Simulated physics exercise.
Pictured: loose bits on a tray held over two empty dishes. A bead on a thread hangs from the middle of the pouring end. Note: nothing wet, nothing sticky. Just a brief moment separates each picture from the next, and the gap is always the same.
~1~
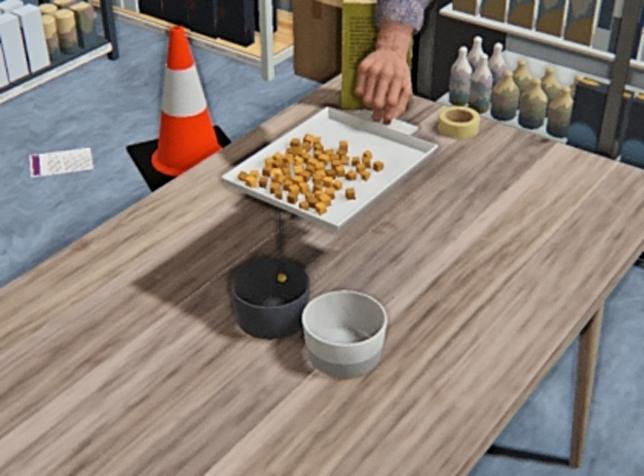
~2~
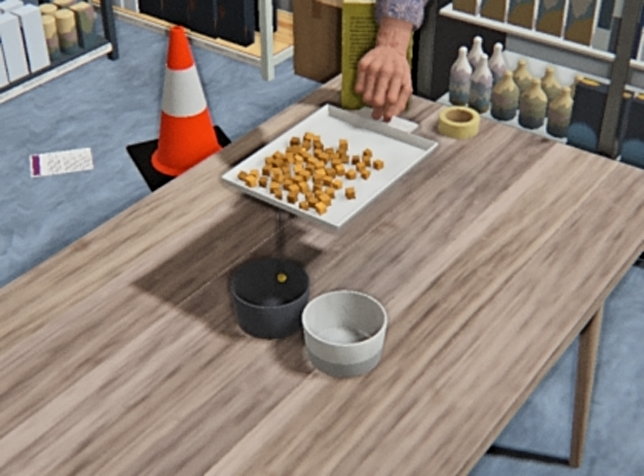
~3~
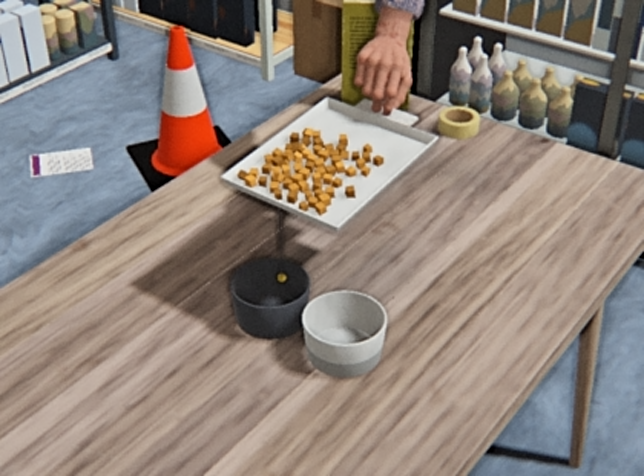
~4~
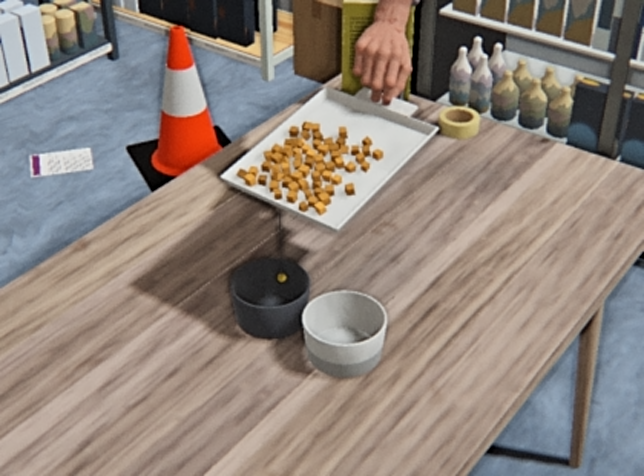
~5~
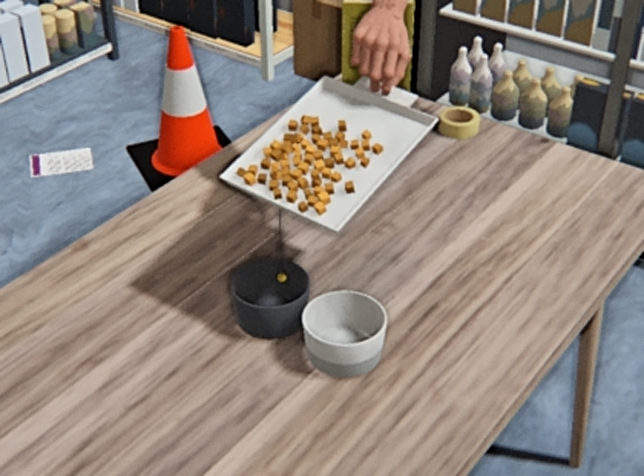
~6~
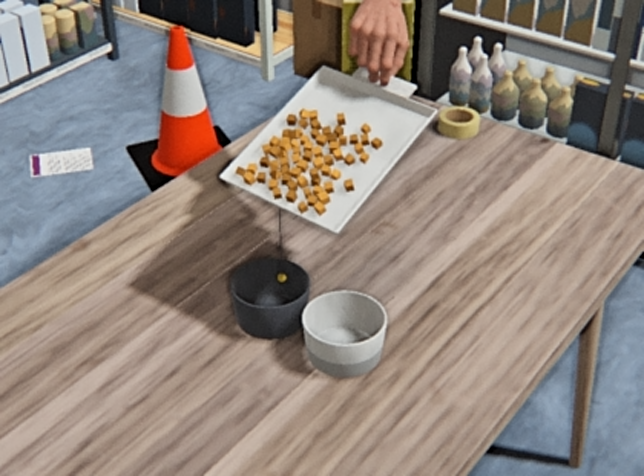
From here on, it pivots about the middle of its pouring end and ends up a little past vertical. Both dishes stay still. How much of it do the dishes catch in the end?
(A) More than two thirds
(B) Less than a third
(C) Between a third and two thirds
C.
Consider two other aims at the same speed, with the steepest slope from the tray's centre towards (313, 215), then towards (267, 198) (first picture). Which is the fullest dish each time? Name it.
On the first try it would be the one on the right, and on the second the one on the left.
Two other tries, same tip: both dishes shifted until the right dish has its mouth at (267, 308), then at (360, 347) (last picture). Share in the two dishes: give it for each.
First try: Roughly 50 per cent; second try: Roughly 70 per cent.
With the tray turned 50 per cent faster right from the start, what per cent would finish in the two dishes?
Near 40 in a hundred.
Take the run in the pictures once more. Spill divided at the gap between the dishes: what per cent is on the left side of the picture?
About 80 percent.
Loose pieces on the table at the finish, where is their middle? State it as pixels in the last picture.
Centre at rest: About (265, 363).
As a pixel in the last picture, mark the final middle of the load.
Roughly at pixel (309, 350).
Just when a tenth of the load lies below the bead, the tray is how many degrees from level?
About 90 degrees.
Soon, tray tipped steeply; nearly all on the tray; a stray few outside both; a stray few in the air.
A while on, tray tipped past a quarter turn; a small part on the tray; about a quarter in the right dish; a stray few in the left dish; a small part outside both; about half in the air.
Towards the end, tray tipped past a quarter turn; about a third in the right dish; a small part in the left dish; about half outside both.
Finally, tray tipped past a quarter turn; about a third in the right dish; a small part in the left dish; about half outside both.
